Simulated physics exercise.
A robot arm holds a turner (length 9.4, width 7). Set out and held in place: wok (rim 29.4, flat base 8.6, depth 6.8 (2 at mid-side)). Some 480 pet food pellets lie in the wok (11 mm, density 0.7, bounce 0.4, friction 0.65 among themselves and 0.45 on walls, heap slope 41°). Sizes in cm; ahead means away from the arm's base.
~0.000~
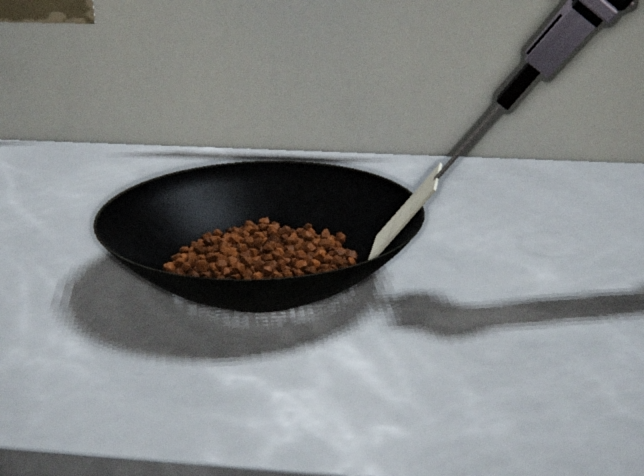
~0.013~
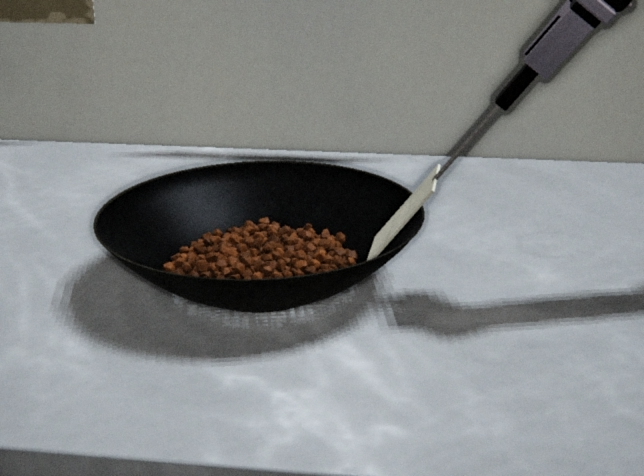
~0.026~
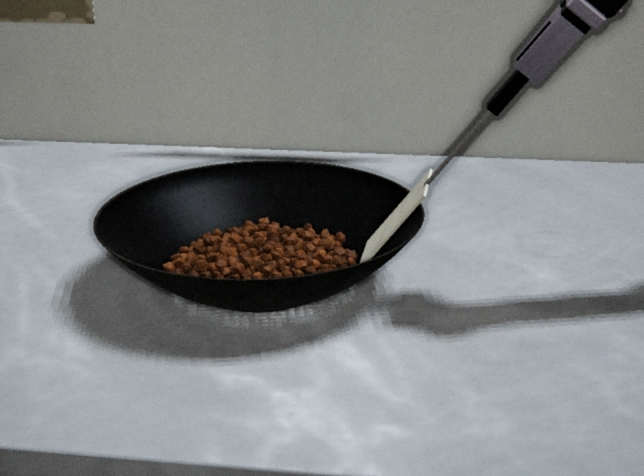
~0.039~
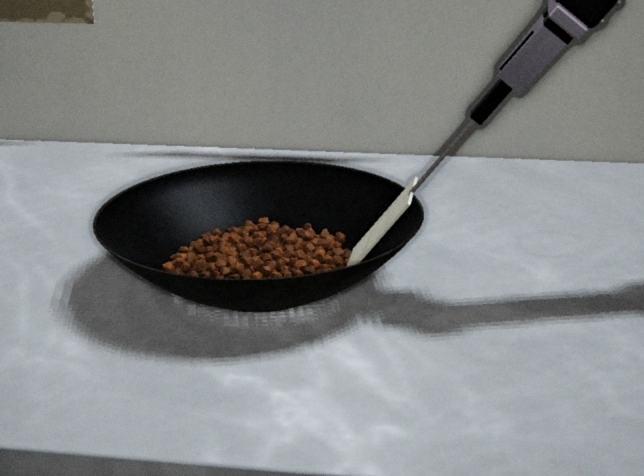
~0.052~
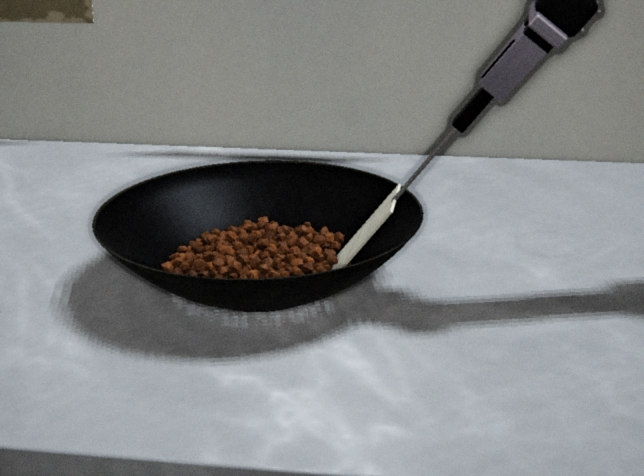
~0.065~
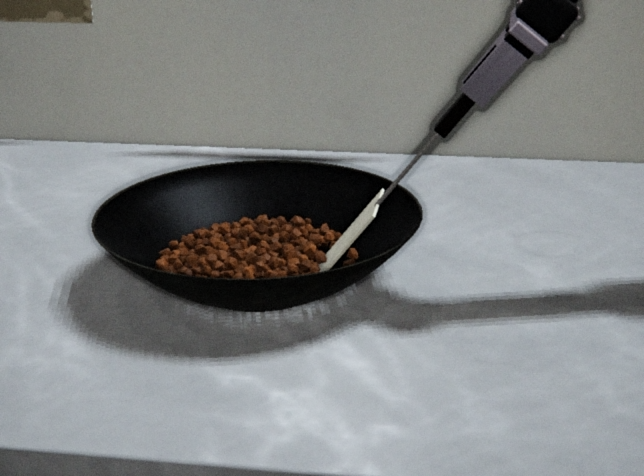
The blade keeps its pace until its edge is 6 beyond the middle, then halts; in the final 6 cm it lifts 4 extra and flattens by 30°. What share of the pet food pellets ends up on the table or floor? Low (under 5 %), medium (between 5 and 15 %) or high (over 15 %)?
A medium share, between 5 and 15 %, ends on the table or floor.
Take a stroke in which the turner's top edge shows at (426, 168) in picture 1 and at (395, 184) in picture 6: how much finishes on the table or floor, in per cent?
About 0 per cent.
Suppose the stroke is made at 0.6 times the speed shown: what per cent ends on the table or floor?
Some 0 per cent.
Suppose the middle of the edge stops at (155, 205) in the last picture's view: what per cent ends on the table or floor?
Some 30 per cent.
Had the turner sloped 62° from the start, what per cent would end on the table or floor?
In that case some 10 per cent.
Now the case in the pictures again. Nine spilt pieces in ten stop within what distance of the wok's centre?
Roughly 40 cm.
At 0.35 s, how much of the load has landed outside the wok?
Roughly 4 per cent.
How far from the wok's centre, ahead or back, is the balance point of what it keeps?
Some 5.5 cm ahead.
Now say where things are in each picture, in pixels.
The first frame shows the turner top edge at (438, 176), sloping 52°; upper third of the load around (261, 253), from x 170 to 350, top at y 225; 483 in the wok.
The second frame shows the turner top edge at (437, 177), sloping 52°; upper third of the load around (261, 253), from x 170 to 350, top at y 225.
The third frame shows the turner top edge at (428, 182), sloping 52°; upper third of the load around (261, 253), from x 170 to 350, top at y 225.
The fourth frame shows the turner top edge at (413, 190), sloping 52°; upper third of the load around (260, 253), from x 170 to 350, top at y 225.
The fifth frame shows the turner top edge at (396, 198), sloping 52°; upper third of the load around (257, 251), from x 165 to 345, top at y 225.
The sixth frame shows the turner top edge at (379, 202), sloping 52°; upper third of the load around (248, 246), from x 160 to 355, top at y 220; 483 in the wok.
After 0.10 s, sloping 52°, highest piece 6 above the table; 483 in the wok.
After 0.13 s, sloping 42°, highest piece 8 above the table; 482 in the wok, 1 on the blade or in flight.
After 0.35 s, sloping 22°, highest piece 9 above the table; 447 in the wok, 20 on the table or floor, 16 on the blade or in flight.
After 1.40 s, sloping 22°, highest piece 7 above the table; 446 in the wok, 37 on the table or floor.
In the end, 446 in the wok, 37 on the table or floor. That is 8 % on the table or floor.
